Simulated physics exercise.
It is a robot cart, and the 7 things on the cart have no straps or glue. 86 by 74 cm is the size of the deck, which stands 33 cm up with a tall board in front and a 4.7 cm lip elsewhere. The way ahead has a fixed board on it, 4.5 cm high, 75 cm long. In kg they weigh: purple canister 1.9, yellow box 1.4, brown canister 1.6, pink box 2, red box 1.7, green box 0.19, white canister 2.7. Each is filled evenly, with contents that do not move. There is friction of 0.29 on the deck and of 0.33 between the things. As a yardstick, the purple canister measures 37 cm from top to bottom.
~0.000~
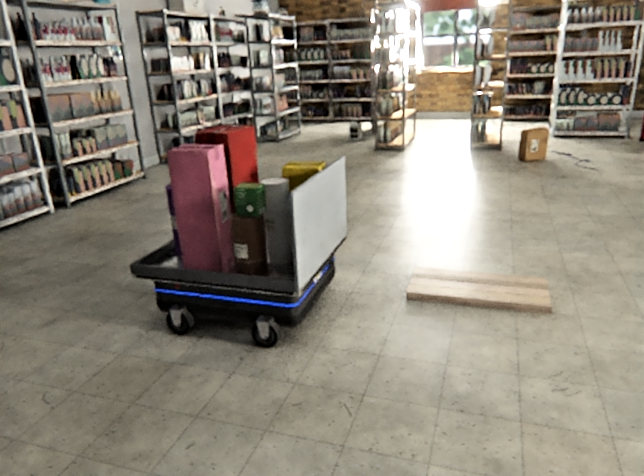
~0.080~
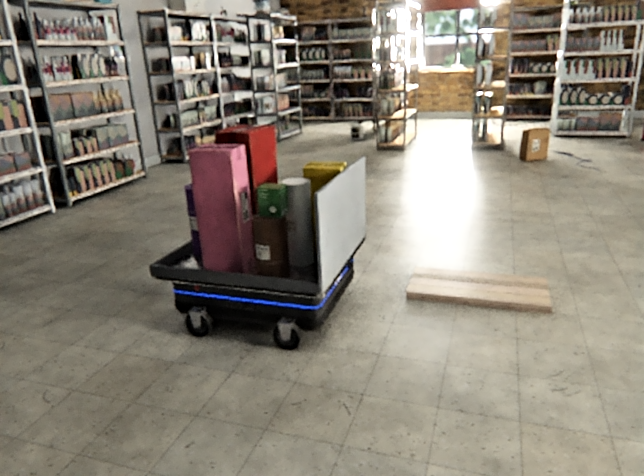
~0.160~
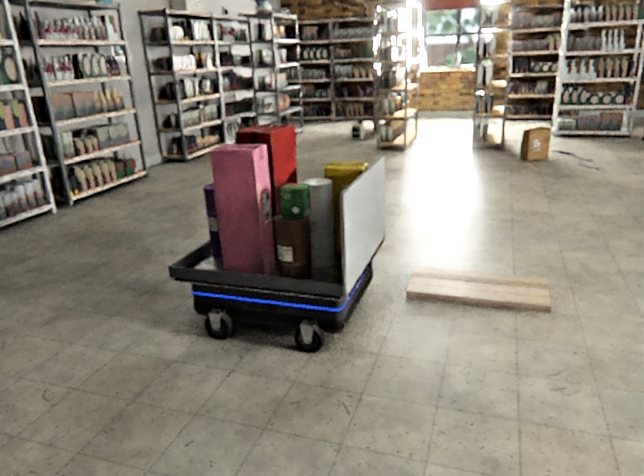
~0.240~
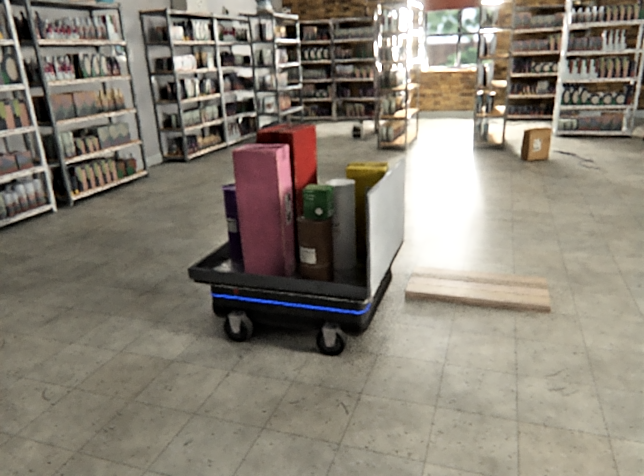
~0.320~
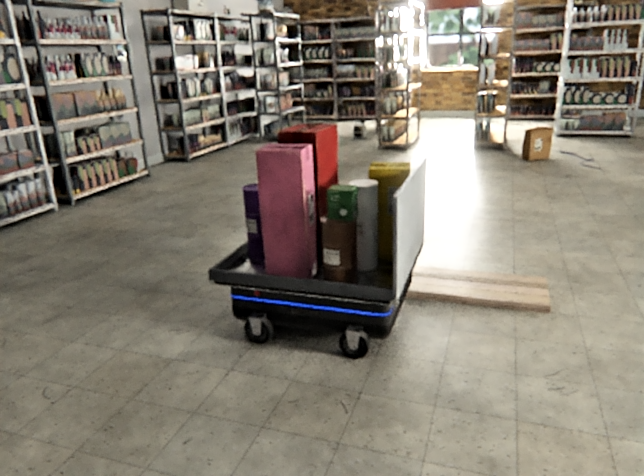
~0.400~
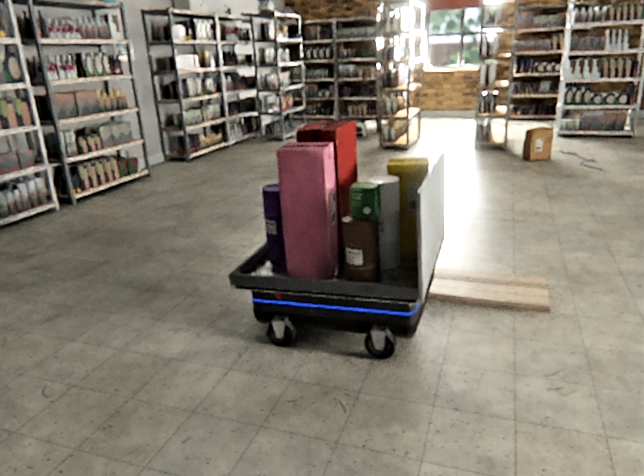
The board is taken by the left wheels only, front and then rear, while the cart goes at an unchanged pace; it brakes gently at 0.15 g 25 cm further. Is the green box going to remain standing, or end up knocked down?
It ends up still standing.
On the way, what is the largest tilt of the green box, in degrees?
The peak lean comes to some 6 degrees.
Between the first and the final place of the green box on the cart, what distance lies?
Displacement: Approx. 6 cm.
After 0.80 s, 112 cm covered; green box slid 4 cm near (497, 209); yellow box leaning 26°; white canister leaning 18°.
After 1.20 s, 168 cm covered; green box slid 5 cm; purple canister leaning 45°; white canister leaning 28°.
At rest (2.9 s), tipped over on the cart, purple canister; not toppled but over 10 cm from the start, white canister; the other 5 in place, give or take 10 cm.
